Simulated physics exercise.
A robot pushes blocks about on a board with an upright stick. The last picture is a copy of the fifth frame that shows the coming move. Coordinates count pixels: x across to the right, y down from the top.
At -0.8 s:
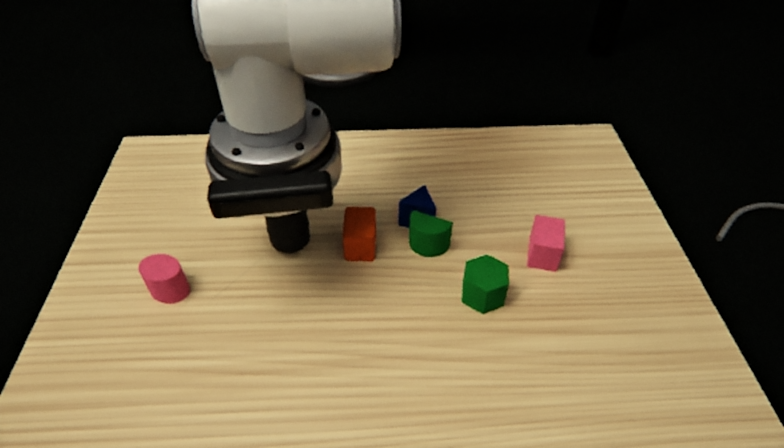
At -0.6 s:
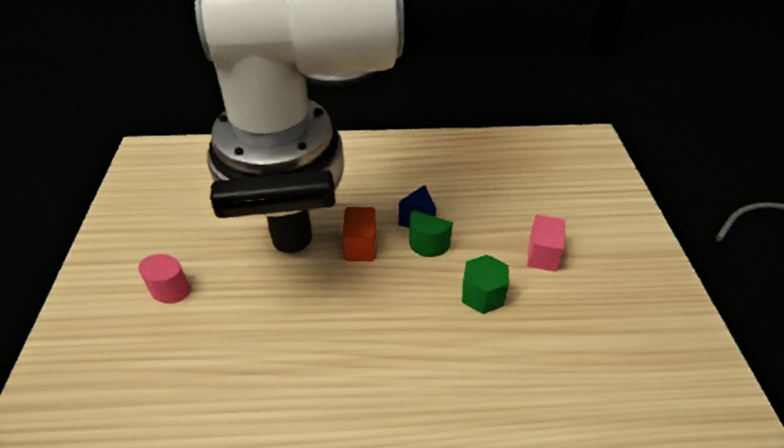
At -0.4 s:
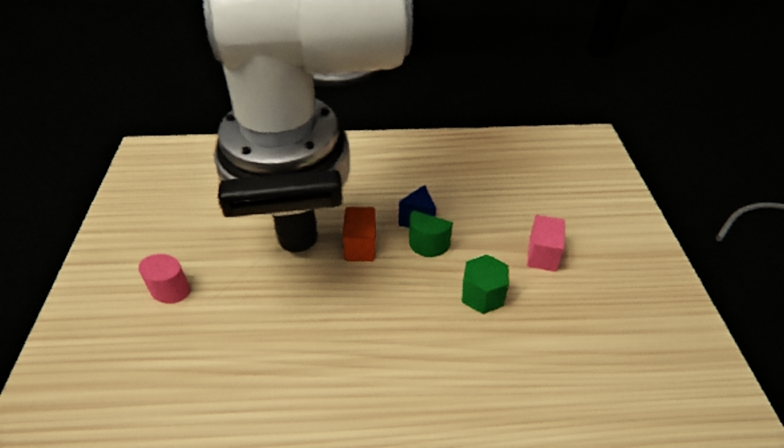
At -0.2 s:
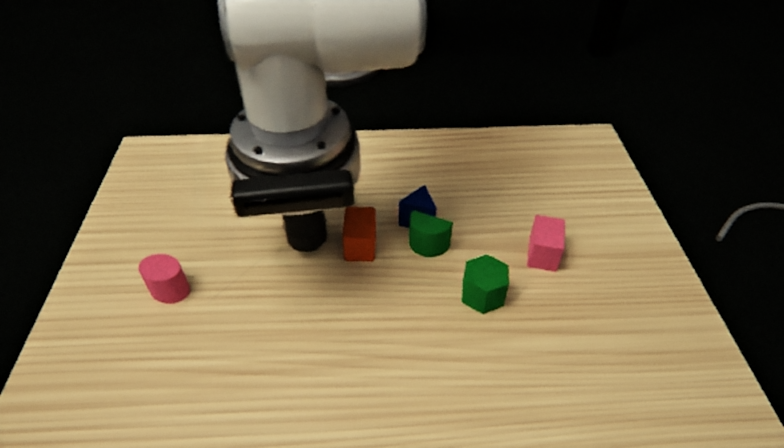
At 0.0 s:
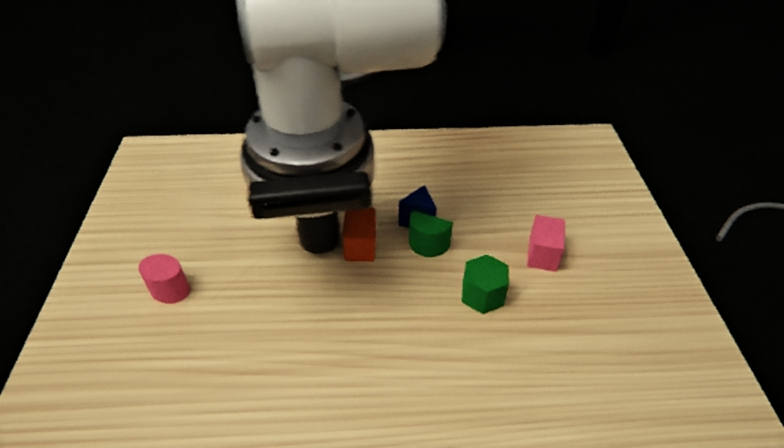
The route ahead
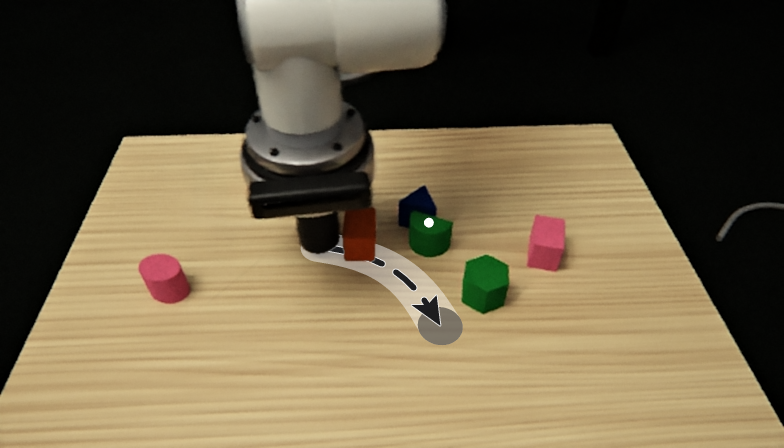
On a light wooden board against a dark background, a white robot arm holds a black upright stick between a pink cylinder and an orange block. The arm barely shifts at first, then slides the stick slowly right, close to the orange block, while all the coloured blocks stay still.
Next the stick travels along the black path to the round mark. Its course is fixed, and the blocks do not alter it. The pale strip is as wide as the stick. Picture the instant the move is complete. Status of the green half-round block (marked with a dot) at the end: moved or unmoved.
Its place changes.
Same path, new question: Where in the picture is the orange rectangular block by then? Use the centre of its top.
Roughly at (414, 224).
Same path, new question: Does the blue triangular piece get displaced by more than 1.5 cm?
In short: No.
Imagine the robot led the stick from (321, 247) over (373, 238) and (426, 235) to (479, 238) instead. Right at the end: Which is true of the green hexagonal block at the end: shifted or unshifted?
The green hexagonal block is left alone.
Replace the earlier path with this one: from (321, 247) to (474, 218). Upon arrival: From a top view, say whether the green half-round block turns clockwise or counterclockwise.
Looking from above, the answer is clockwise.
The drawn path runs from (321, 247) over (370, 258) and (411, 285) to (440, 326); the dot is on the green half-round block.
What follows on the original path. One third of the way, stick at (371, 252); orange rectangular block at (402, 222), turned 35° anticlockwise; green half-round block at (439, 221).
Two thirds of the way, stick at (411, 278); orange rectangular block at (414, 224), turned 50° anticlockwise; green half-round block at (451, 218), turned 15° anticlockwise.
At the end, stick at (441, 319); orange rectangular block at (414, 224), turned 50° anticlockwise; blue triangular piece not moved; green half-round block at (451, 218), turned 15° anticlockwise; green hexagonal block not moved.
